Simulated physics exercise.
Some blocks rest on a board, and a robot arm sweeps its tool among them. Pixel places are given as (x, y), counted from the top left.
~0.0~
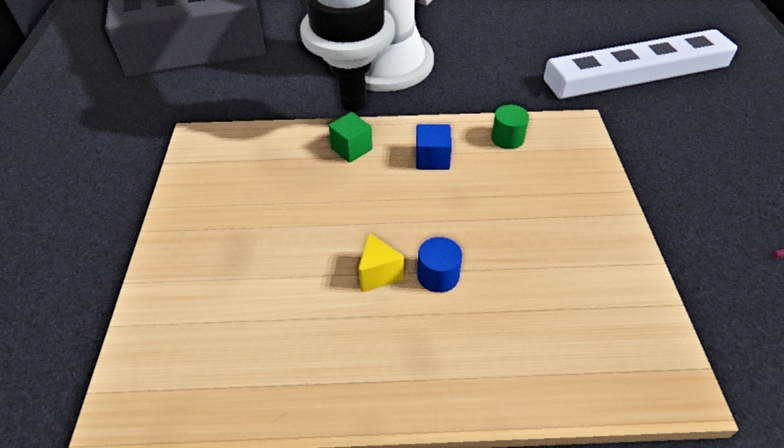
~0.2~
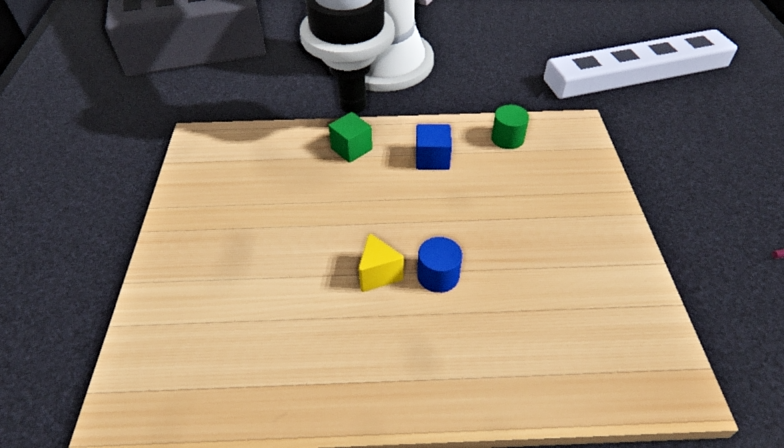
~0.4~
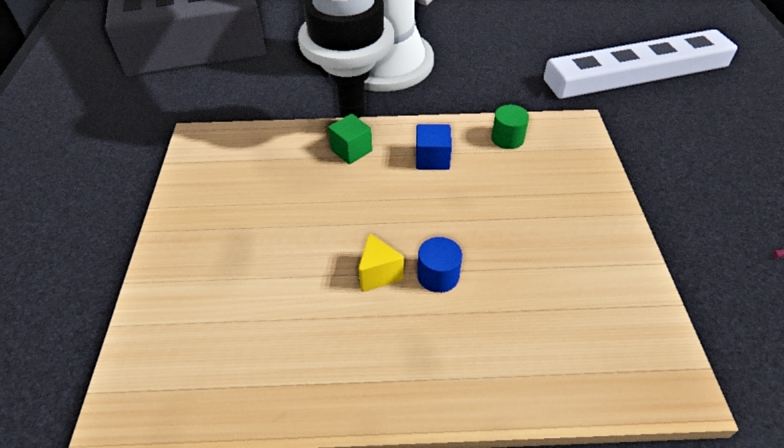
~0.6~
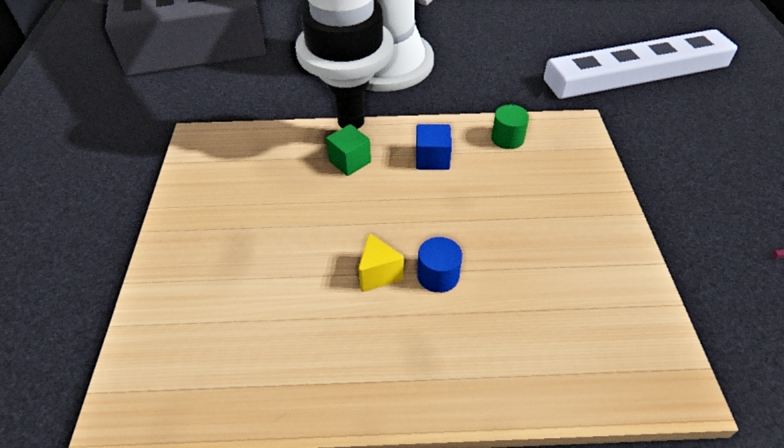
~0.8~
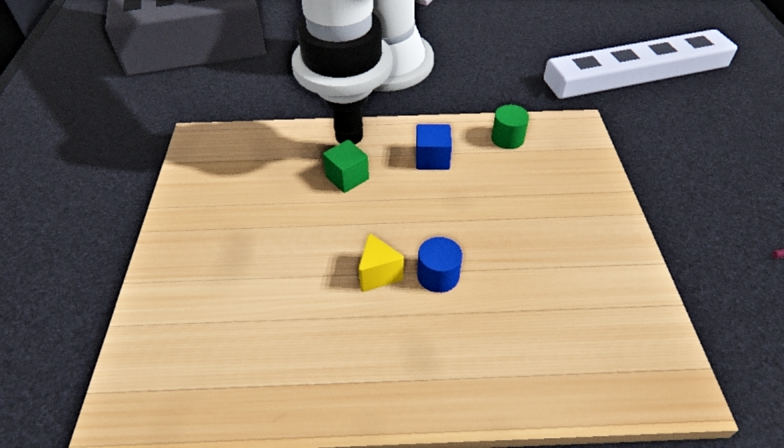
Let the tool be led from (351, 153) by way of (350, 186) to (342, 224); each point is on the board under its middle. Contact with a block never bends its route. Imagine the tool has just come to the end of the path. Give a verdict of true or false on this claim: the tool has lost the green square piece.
Verdict: False.
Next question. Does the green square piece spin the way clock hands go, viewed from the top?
Answer: Yes.
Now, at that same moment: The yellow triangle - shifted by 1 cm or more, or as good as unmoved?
Stays where it is.
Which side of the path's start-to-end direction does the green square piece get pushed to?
The shift is rightward.
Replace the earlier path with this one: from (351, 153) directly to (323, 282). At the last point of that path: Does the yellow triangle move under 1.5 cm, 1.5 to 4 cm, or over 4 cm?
Displacement: Within 1.5 cm.
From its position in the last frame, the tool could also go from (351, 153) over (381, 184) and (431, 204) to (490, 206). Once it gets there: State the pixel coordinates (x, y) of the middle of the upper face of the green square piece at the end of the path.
The point I'd pick in the picture is (349, 175).
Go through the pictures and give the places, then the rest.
Lower end of the tool (354, 104), tops of blocks, green square piece (350, 125), yellow triangle (377, 253), in the first picture.
Tool (353, 106), blocks as before, in the second picture.
Tool (353, 112), green square piece (350, 127), in the third picture.
Tool (351, 123), green square piece (348, 138), in the fourth picture.
Tool (349, 138), green square piece (345, 154), yellow triangle (377, 253), in the fifth picture.
The first path, step by step. One third of the way, tool (350, 160); green square piece (340, 177), turned 15° clockwise.
Two thirds of the way, tool (346, 184); green square piece (333, 199), turned 50° clockwise.
At the end, tool (340, 209); green square piece (320, 224), turned 70° clockwise; yellow triangle not moved.
